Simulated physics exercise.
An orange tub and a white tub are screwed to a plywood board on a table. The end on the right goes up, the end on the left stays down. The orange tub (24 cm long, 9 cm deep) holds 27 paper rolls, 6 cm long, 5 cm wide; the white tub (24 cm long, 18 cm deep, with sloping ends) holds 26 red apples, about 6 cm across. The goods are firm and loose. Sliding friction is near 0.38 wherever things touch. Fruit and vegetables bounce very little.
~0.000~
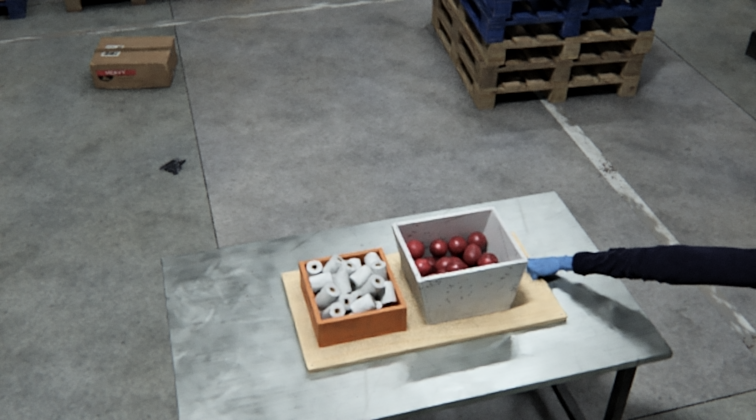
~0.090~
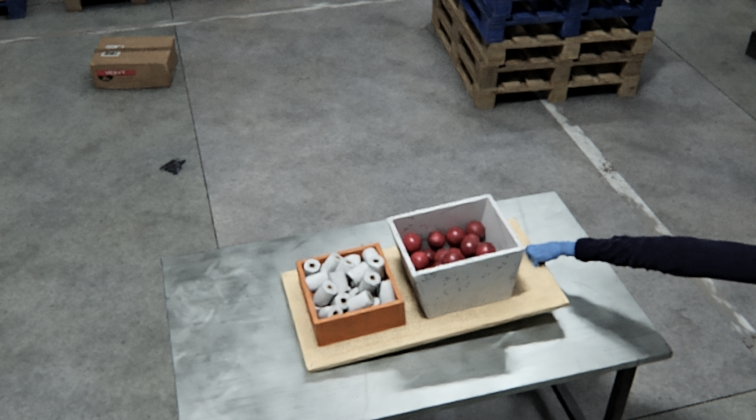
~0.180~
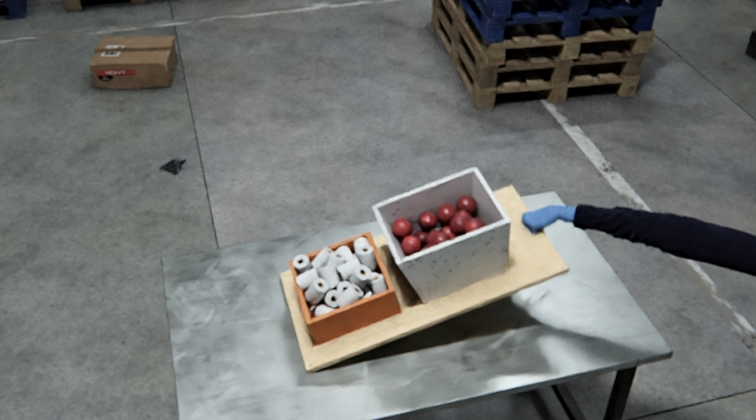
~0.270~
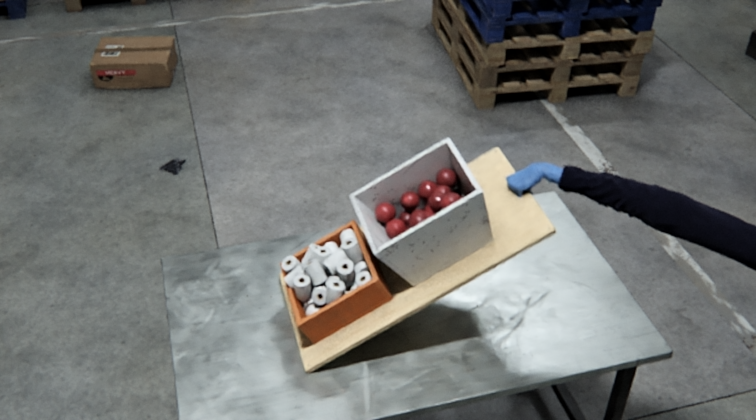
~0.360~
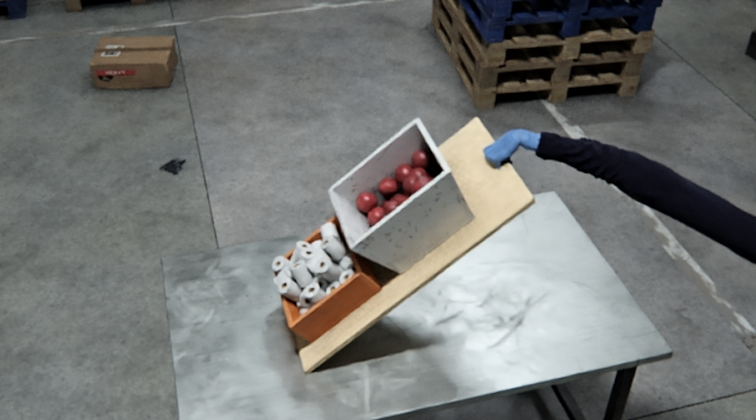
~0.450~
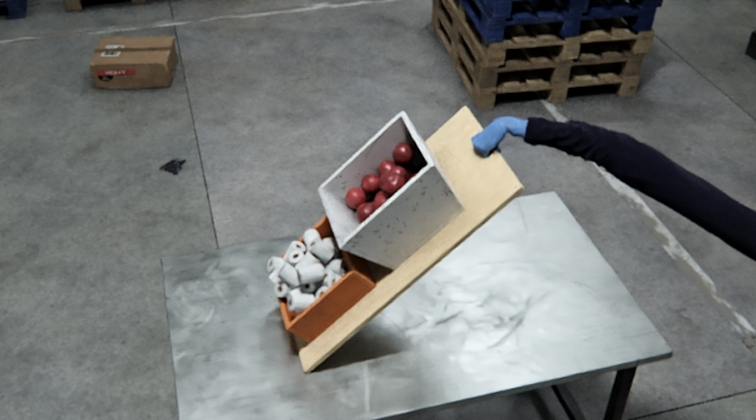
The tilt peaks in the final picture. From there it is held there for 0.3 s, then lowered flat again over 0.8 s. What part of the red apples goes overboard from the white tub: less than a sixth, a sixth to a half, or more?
Out of the white tub go fewer than one in six of the red apples.
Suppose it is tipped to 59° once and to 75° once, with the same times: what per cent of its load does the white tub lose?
First 60, then 100 per cent.
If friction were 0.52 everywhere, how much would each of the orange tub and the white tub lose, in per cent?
In that case orange tub 10, white tub 0 per cent.
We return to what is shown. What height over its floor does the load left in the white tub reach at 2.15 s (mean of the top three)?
About 15 cm.
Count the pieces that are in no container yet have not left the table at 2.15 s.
About 3.
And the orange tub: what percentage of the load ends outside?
Orange tub 10 per cent.
After 0.72 s, tilt 42°; the orange tub is down by 1 of 27 and the white tub has all 26.
After 1.06 s, tilt 28°; the orange tub is down by 3 of 27 and the white tub is down by 1 of 26.
After 1.54 s, tilt 0°; the orange tub is down by 3 of 27 and the white tub is down by 1 of 26.
When it is over (at 2.15 s), the orange tub is down by 3 of 27 and the white tub is down by 1 of 26. Asked share, 1 of 26, 4 per cent.
